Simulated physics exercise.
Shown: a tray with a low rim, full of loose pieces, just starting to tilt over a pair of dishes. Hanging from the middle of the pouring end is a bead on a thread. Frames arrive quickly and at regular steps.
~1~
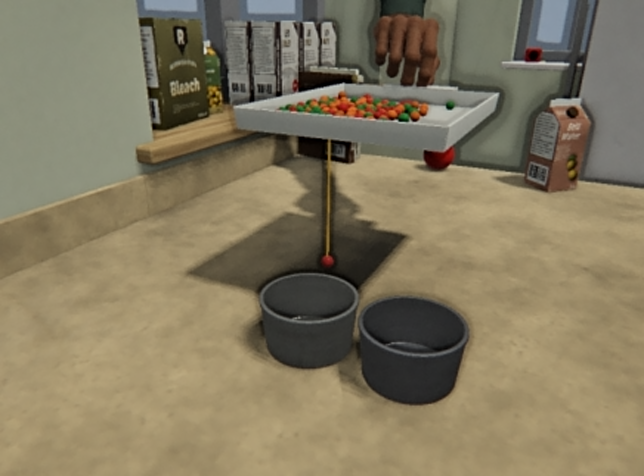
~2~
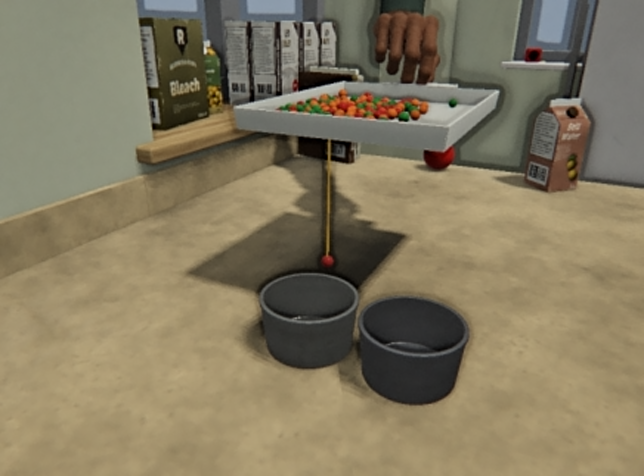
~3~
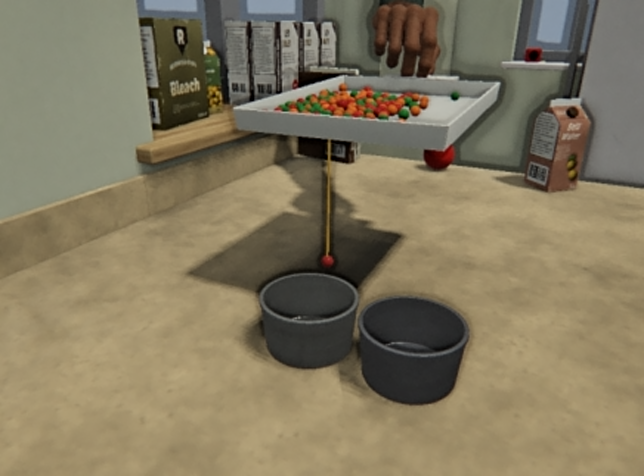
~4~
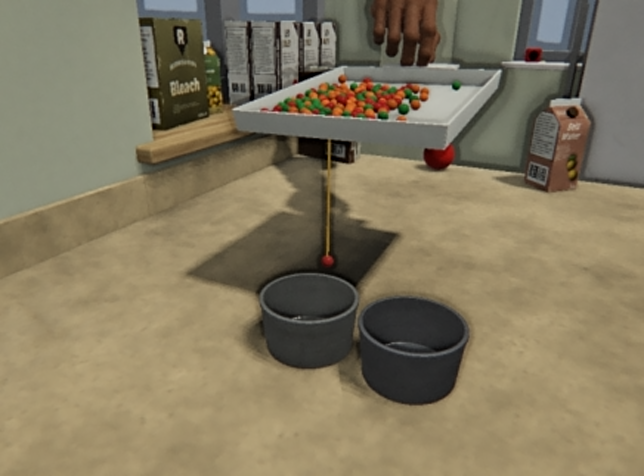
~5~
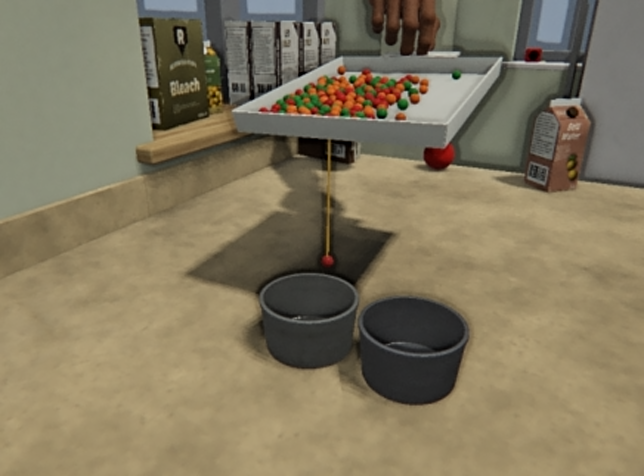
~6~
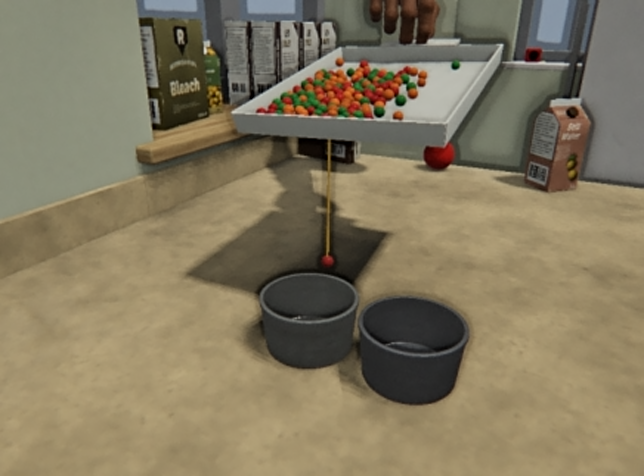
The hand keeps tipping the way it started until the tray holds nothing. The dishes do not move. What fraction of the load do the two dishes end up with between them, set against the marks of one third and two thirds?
The dishes take a low share, short of one third.
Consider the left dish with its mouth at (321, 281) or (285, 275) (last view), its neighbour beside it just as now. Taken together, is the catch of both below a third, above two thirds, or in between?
First attempt: Below one third; second attempt: Less than a third.
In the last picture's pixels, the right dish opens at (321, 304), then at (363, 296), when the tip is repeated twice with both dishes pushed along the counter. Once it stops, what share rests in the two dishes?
70 and 20 %.
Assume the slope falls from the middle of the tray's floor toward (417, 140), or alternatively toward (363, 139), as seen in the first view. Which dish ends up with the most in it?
In the first case it's the dish to the right, and in the second it's the dish to the right.
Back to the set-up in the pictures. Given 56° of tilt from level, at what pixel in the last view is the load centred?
Its middle sits at about pixel (306, 83).
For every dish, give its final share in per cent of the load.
Estimate - left dish 20 percent, right dish 0 percent.
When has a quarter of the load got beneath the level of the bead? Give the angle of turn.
Around 100°, give or take.
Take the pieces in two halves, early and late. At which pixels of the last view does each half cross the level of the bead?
It goes through near (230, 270) first, then near (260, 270).
Just after the last frame, tray tipped steeply; every one on the tray.
A moment on, tray tipped right over; roughly half on the tray; just a few in the left dish; just a few outside both; roughly half in the air.
Further on, tray tipped past a quarter turn; roughly a quarter in the left dish; the larger part outside both.
When it is over, tray tipped past a quarter turn; not one in the right dish; roughly a quarter in the left dish; the larger part outside both.
